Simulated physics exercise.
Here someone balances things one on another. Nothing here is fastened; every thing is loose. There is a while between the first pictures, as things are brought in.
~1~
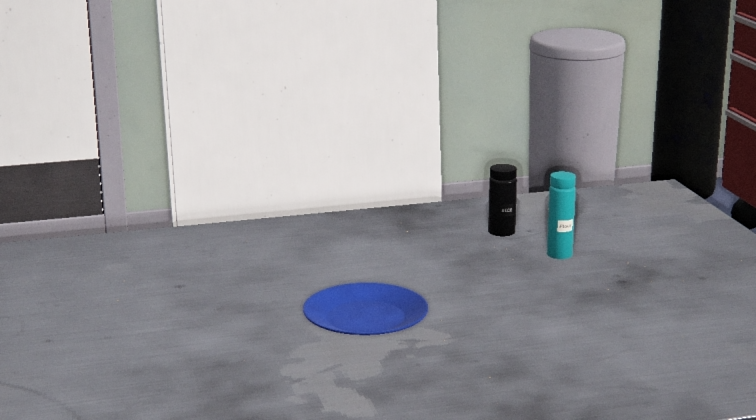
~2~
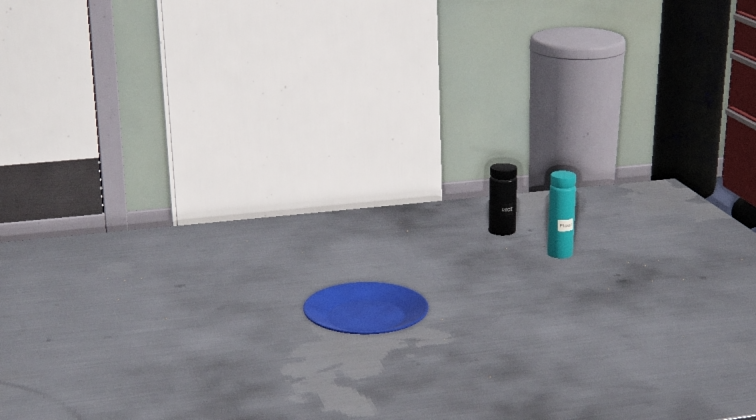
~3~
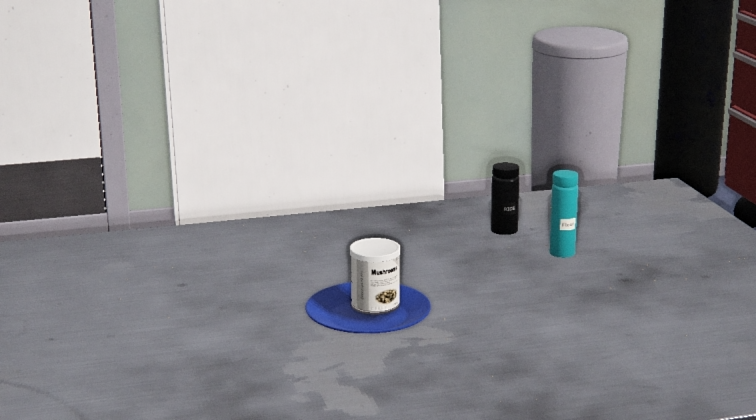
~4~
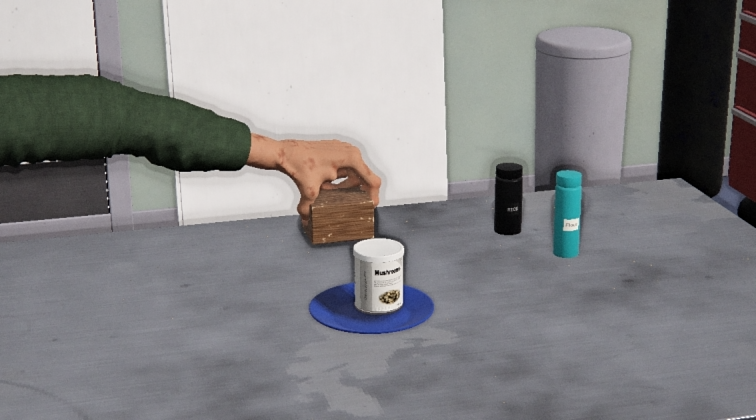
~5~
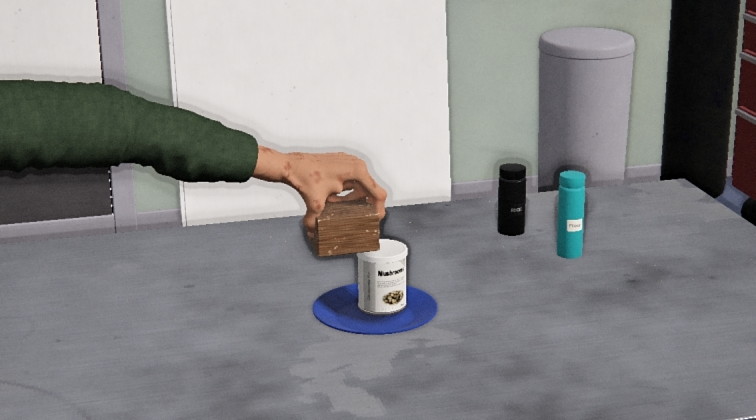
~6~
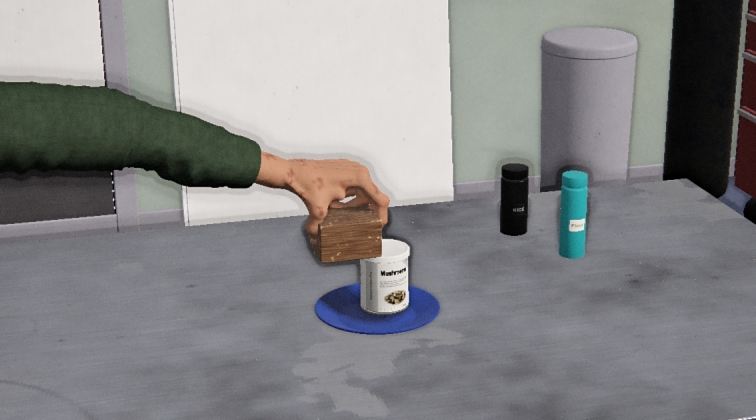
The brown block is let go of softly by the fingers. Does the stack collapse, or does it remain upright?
It collapses.
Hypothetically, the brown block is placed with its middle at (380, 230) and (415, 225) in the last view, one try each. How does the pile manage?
It survives the first time and caves in the second time.
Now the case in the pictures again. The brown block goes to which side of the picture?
It ends up further left.
Then, 0.30 s after the last picture, brown block now fallen.
Then, 0.40 s after the last picture, things are still on the move.
Then, 1.10 s after the last picture, nothing new.
At rest, fallen, brown block; the other 4 in place. Seen from the same camera at the end, brown block near (263, 316). The pile loses its balance.
